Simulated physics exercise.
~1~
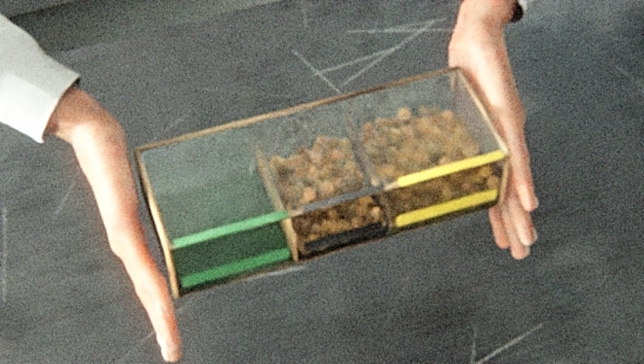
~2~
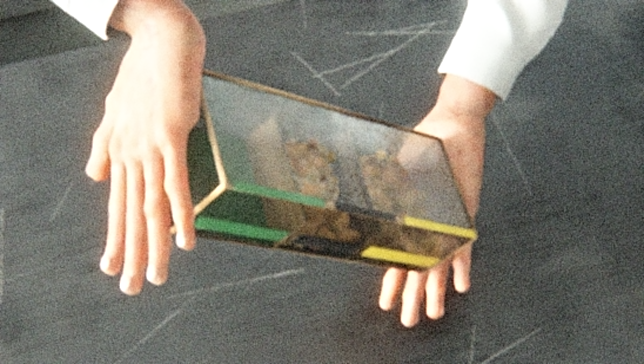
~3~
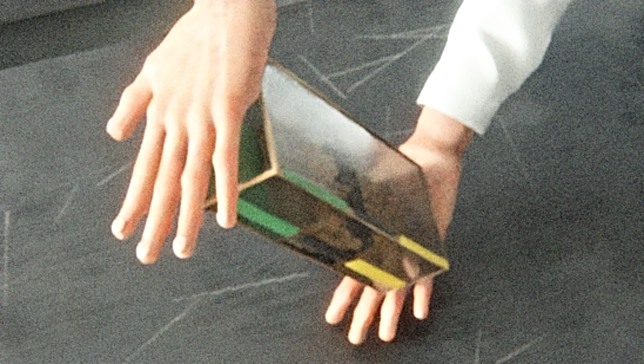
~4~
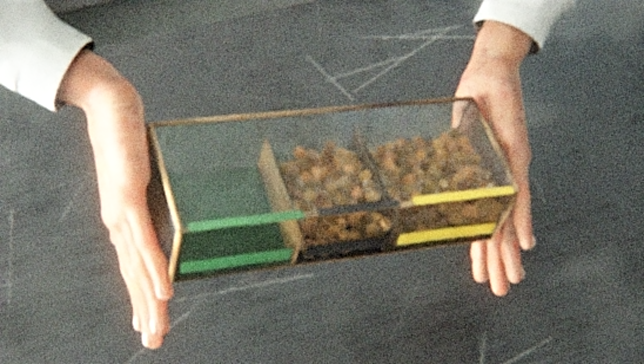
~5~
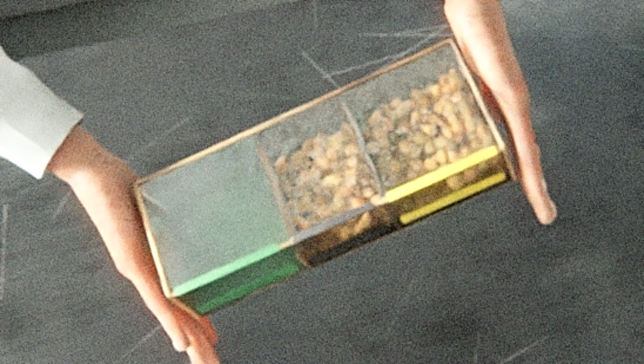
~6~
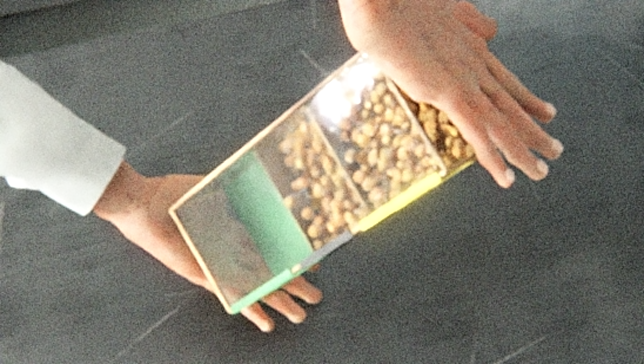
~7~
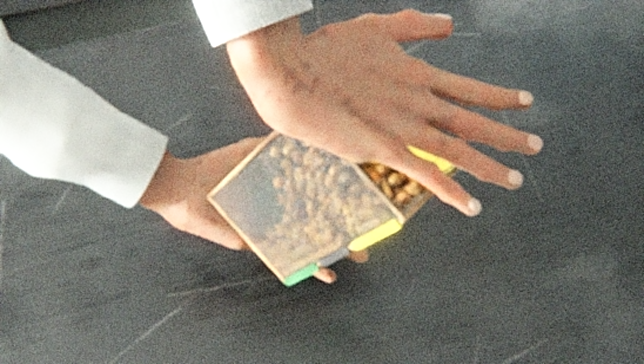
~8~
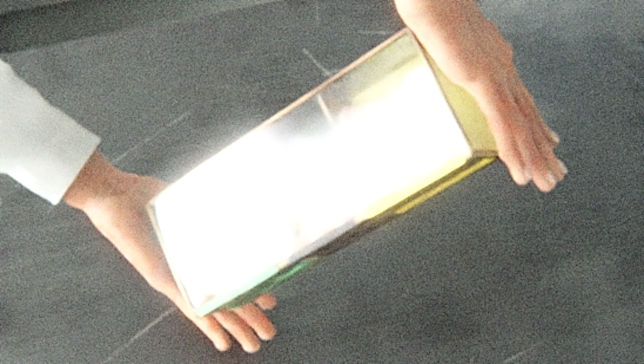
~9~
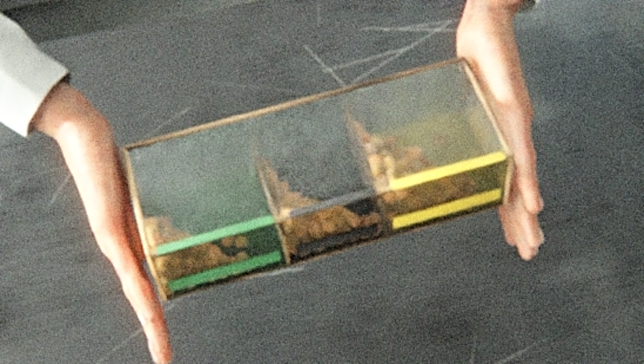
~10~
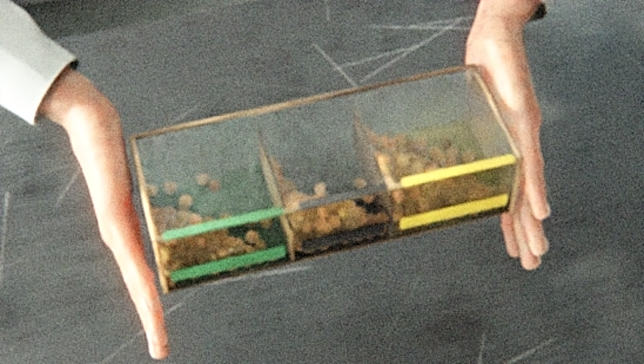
Two hands held a clear-lidded box of roasted chickpeas, tilted it one way and brought it level, then tipped it steeply another way and levelled it again, leaving chickpeas in the green, black and yellow sections, the green one having started empty.
